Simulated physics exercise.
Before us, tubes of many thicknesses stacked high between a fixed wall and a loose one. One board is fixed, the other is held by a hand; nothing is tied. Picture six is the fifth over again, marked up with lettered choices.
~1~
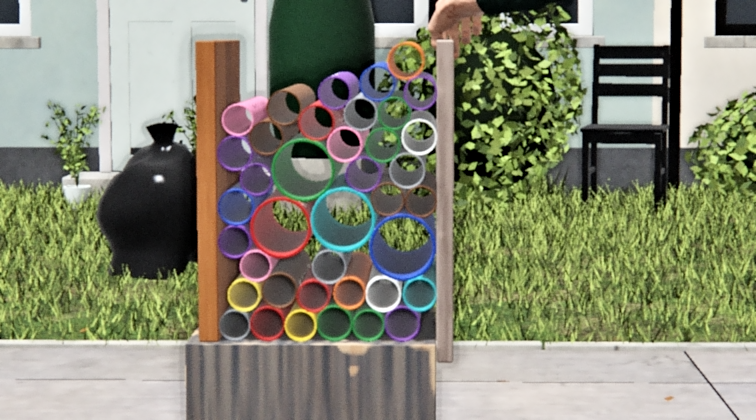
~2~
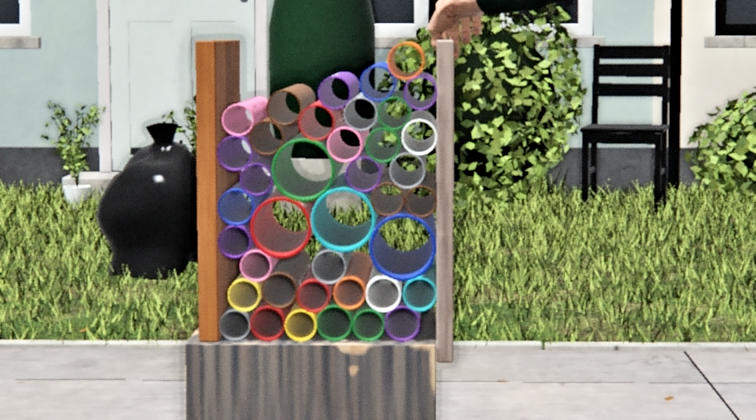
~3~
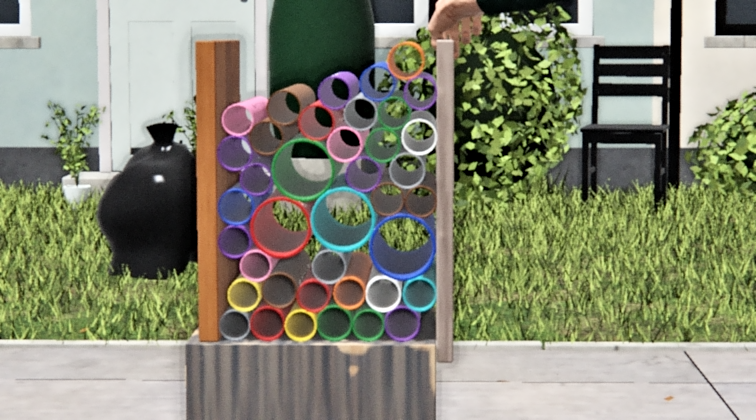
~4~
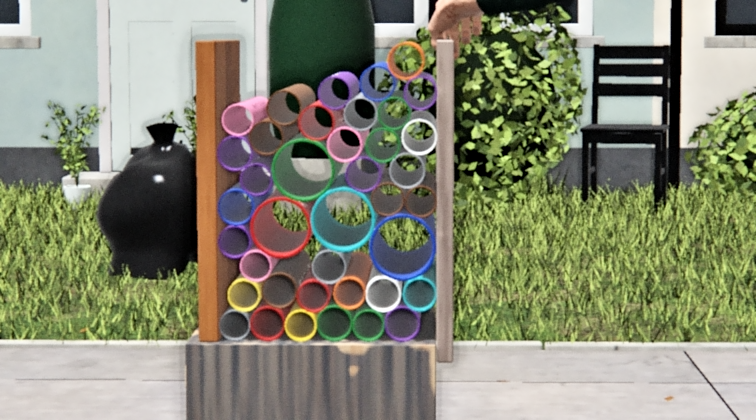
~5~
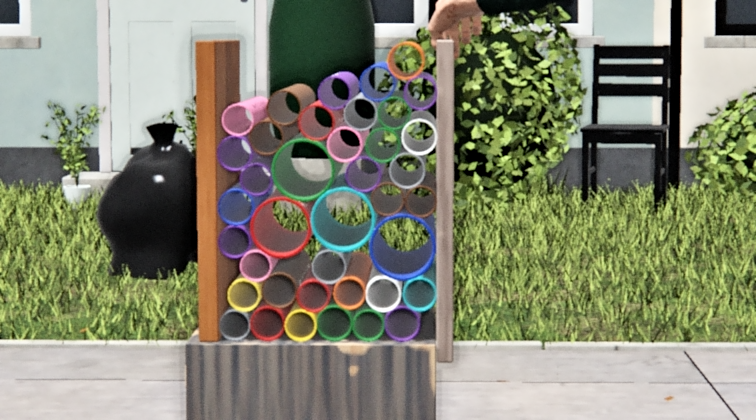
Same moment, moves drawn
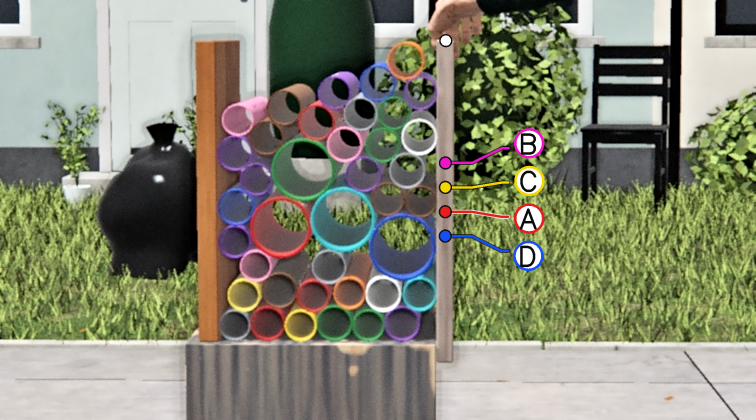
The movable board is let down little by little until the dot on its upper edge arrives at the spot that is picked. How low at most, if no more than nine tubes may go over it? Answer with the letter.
A is the limit.
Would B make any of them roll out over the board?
Yes.
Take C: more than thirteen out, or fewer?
Fewer than thirteen.
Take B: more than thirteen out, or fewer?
It loses fewer than thirteen.
On the marked copy, A at (446, 212); B at (446, 163); C at (446, 187); D at (446, 236); the white dot at (446, 41).
Taking A. A third of the way, top of the board (437, 114).
Two thirds of the way, top of the board (437, 196).
When it is over, top of the board (437, 211), about five out over the board.
As for the rest, B about five out over the board; C about five out over the board; D more than nine out over the board.
